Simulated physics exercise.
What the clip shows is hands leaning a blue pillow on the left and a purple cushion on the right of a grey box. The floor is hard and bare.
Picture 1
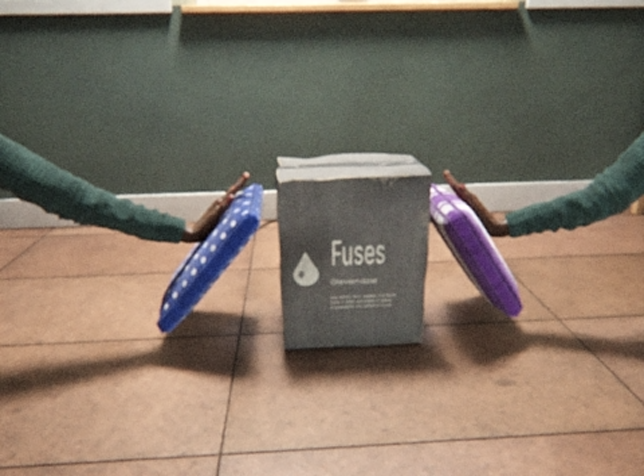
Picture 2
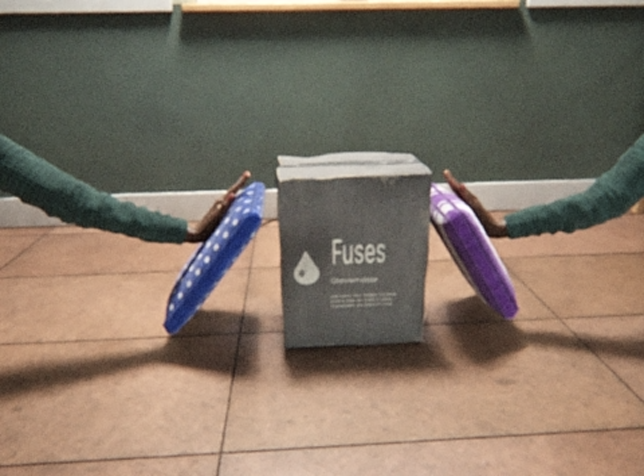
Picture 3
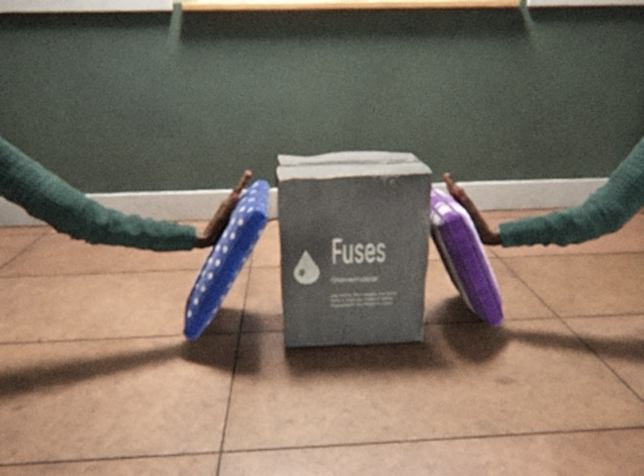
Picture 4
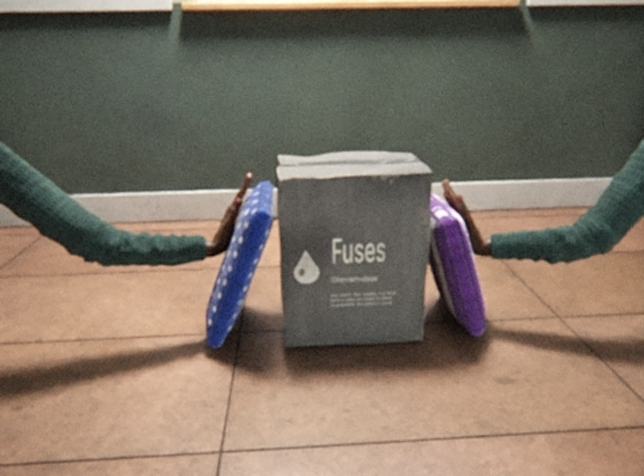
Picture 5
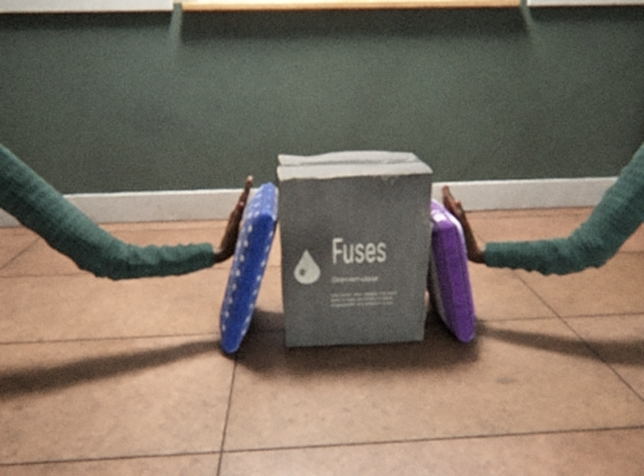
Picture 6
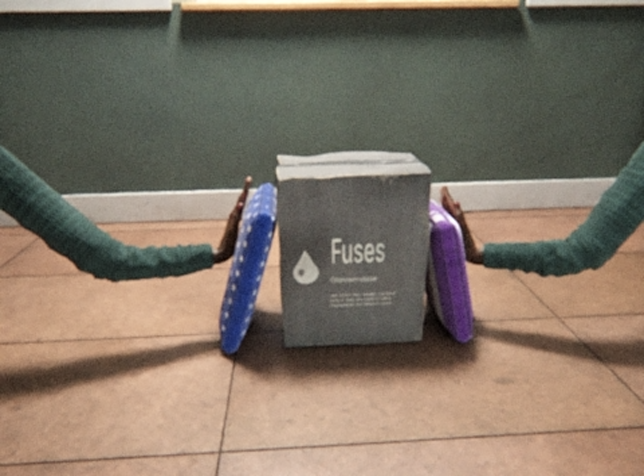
At the start, two hands hold a blue dotted pillow and a purple cushion slanted against the left and right sides of a grey box. The hands push them inward, their lower ends sliding across the bare floor toward the box until both stand almost upright, and then they stay nearly still.
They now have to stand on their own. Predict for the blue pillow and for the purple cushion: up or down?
Blue pillow - up, purple cushion - up.
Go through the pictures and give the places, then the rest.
The first frame shows pillow foot (163, 329), head (254, 219); cushion foot (515, 313), head (455, 219).
The second frame shows pillow foot (170, 330); cushion foot (511, 314).
The third frame shows pillow foot (191, 336); cushion foot (496, 322).
The fourth frame shows pillow foot (214, 344); cushion foot (477, 332).
The fifth frame shows pillow foot (230, 349); cushion foot (466, 338).
The sixth frame shows pillow foot (230, 350), head (265, 217), almost upright; cushion foot (463, 339), head (445, 228), almost upright.
Then, 0.40 s after the last picture, pillow leaning near (250, 265); cushion leaning near (440, 264).
At rest, pillow leaning near (250, 265); cushion leaning near (440, 264). The blue pillow remains propped up and the purple cushion keeps leaning.
